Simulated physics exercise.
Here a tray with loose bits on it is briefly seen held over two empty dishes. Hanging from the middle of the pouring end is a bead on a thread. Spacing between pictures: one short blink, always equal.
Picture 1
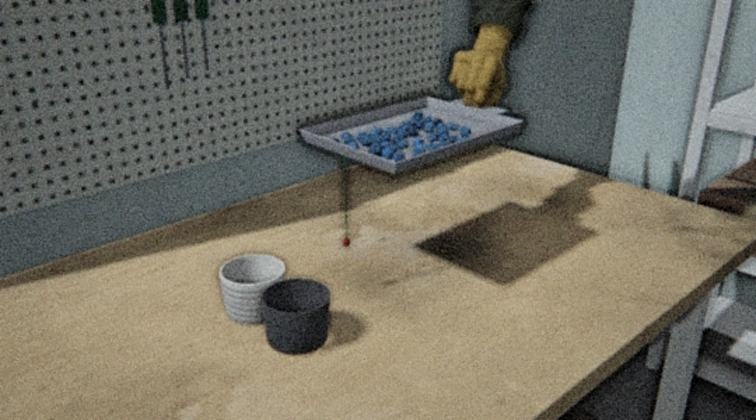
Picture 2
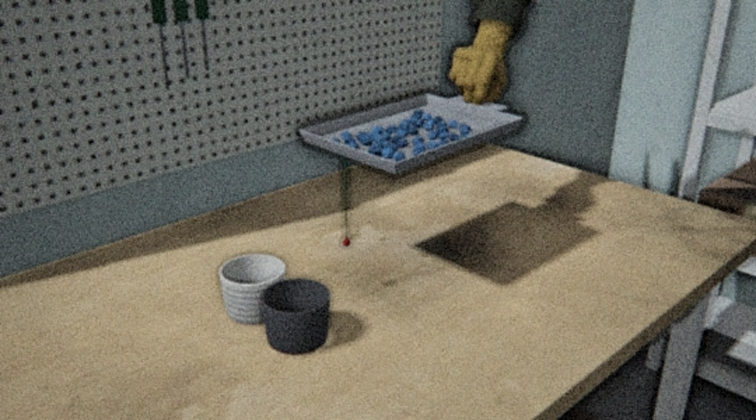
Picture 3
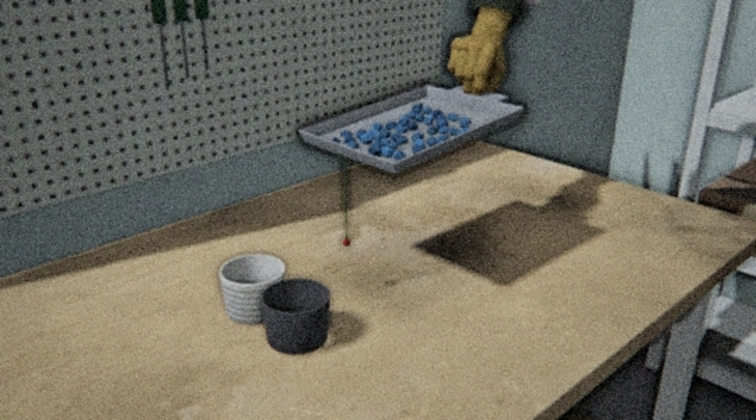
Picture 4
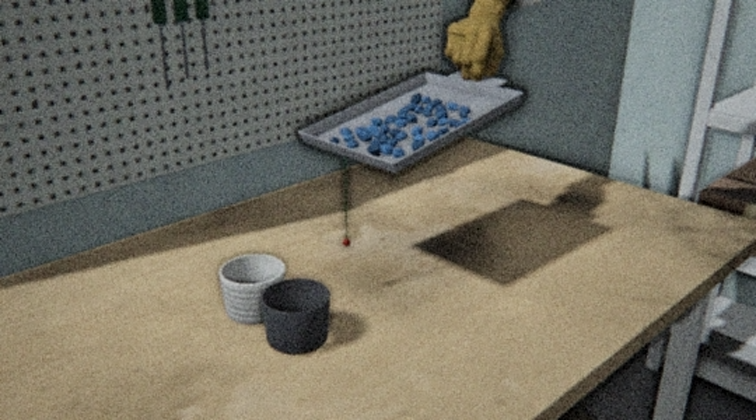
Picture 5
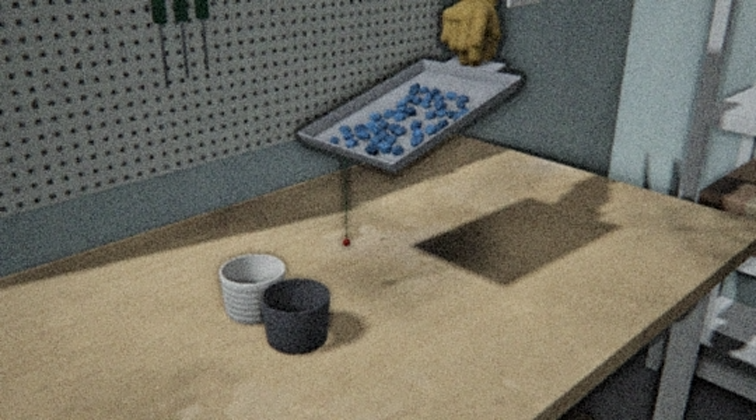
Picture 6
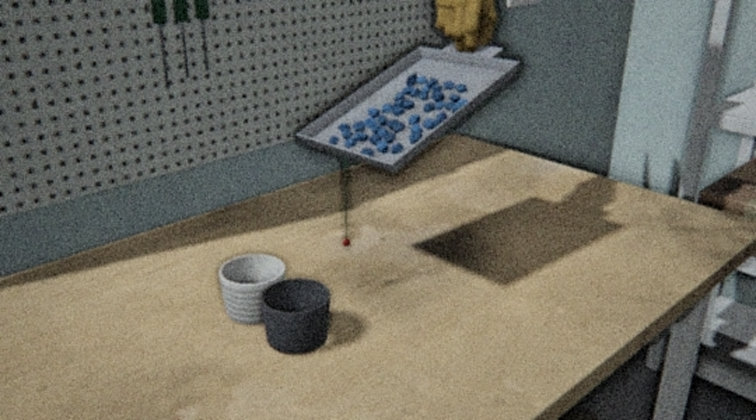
A gloved hand raises the back of a tray of blue stones, steadily steepening its slant.
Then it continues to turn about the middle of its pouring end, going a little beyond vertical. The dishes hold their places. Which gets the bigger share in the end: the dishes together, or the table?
The table gets the bigger share.
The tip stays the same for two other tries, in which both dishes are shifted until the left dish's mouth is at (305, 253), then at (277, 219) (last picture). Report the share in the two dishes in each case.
First placement: Some 70 %; second placement: Some 10 %.
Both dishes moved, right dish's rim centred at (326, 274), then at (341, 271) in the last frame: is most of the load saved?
First place: Beyond half; second place: Beyond half.
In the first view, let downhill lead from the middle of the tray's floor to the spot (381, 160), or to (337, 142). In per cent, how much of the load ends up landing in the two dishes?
In turn 0 and 0 in a hundred.
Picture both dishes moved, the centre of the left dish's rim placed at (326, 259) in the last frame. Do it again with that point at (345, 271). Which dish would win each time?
The first try: The left-side dish. The second: The left-side dish.
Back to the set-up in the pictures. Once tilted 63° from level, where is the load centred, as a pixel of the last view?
Roughly (347, 136).
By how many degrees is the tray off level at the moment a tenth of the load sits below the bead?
Angle: Close to 80°.
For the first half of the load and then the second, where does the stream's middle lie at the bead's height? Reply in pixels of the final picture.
Starting near (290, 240), moving on to near (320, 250).
Shortly afterwards, tray tipped steeply; all but a few on the tray; only a few in the air.
Next, tray tipped right over; near a third on the tray; only a few in the right dish; near a third outside both; near a quarter in the air.
Some moments later, tray tipped past a quarter turn; a little in the right dish; all but a few outside both.
In the end, tray tipped past a quarter turn; a little in the right dish; none at all in the left dish; all but a few outside both.
